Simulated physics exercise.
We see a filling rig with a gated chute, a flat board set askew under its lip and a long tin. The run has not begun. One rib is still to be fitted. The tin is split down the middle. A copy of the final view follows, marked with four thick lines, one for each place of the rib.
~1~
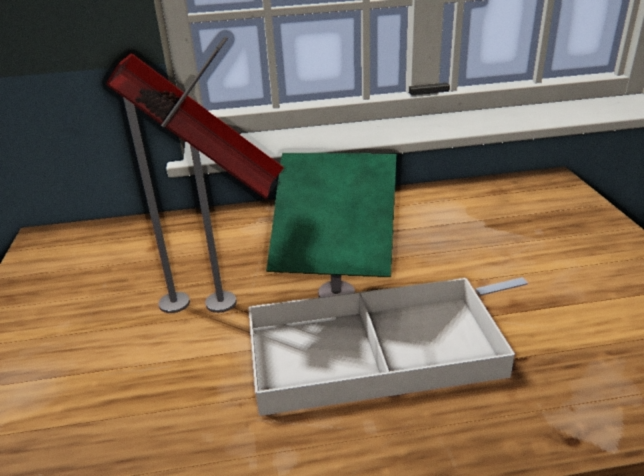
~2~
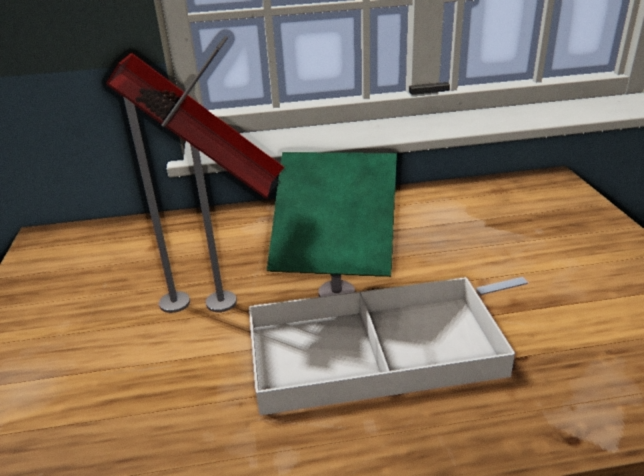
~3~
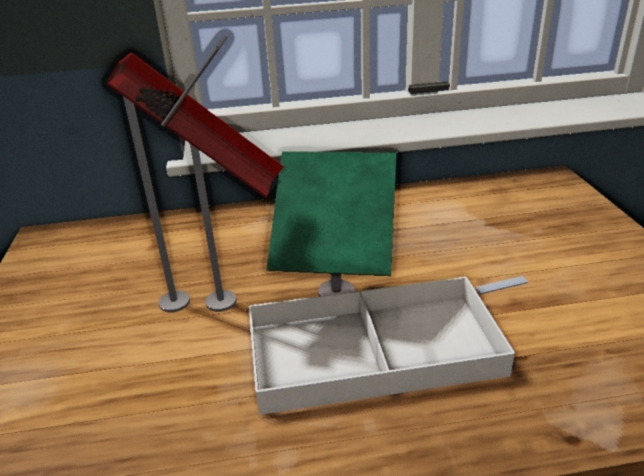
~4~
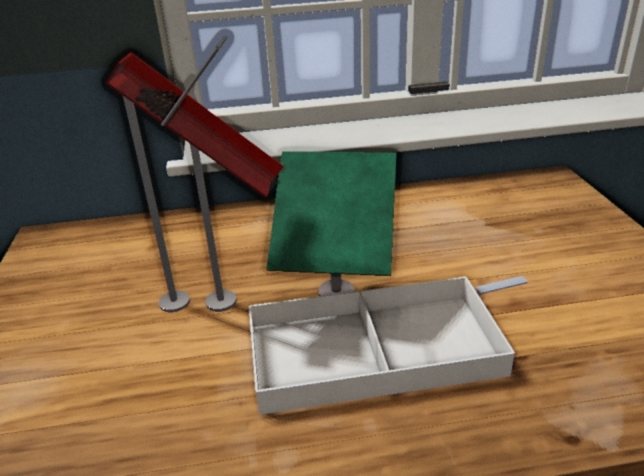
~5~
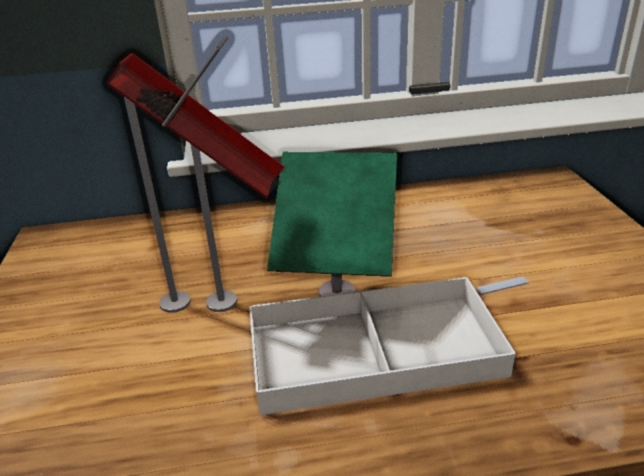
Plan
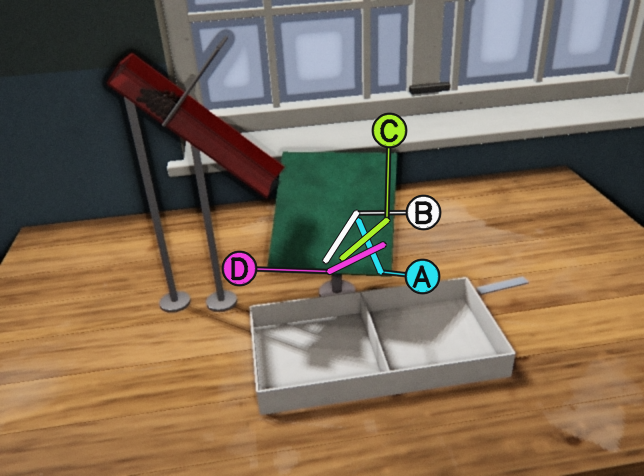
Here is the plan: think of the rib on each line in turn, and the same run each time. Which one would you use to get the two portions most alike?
A works best here.
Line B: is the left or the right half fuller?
More lands on the left.
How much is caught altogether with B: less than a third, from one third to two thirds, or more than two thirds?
Line B gives more than two thirds.
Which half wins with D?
The left half.
On the marked copy, line A from (358, 220) to (380, 271); line B from (356, 213) to (325, 260); line C from (386, 220) to (342, 258); line D from (383, 244) to (329, 271).
With A, of what is caught, about half in the left half, about half in the right.
With B, of what is caught, nearly all in the left half, a small part in the right.
With C, of what is caught, most in the left half, a small part in the right.
With D, of what is caught, most in the left half, a small part in the right.
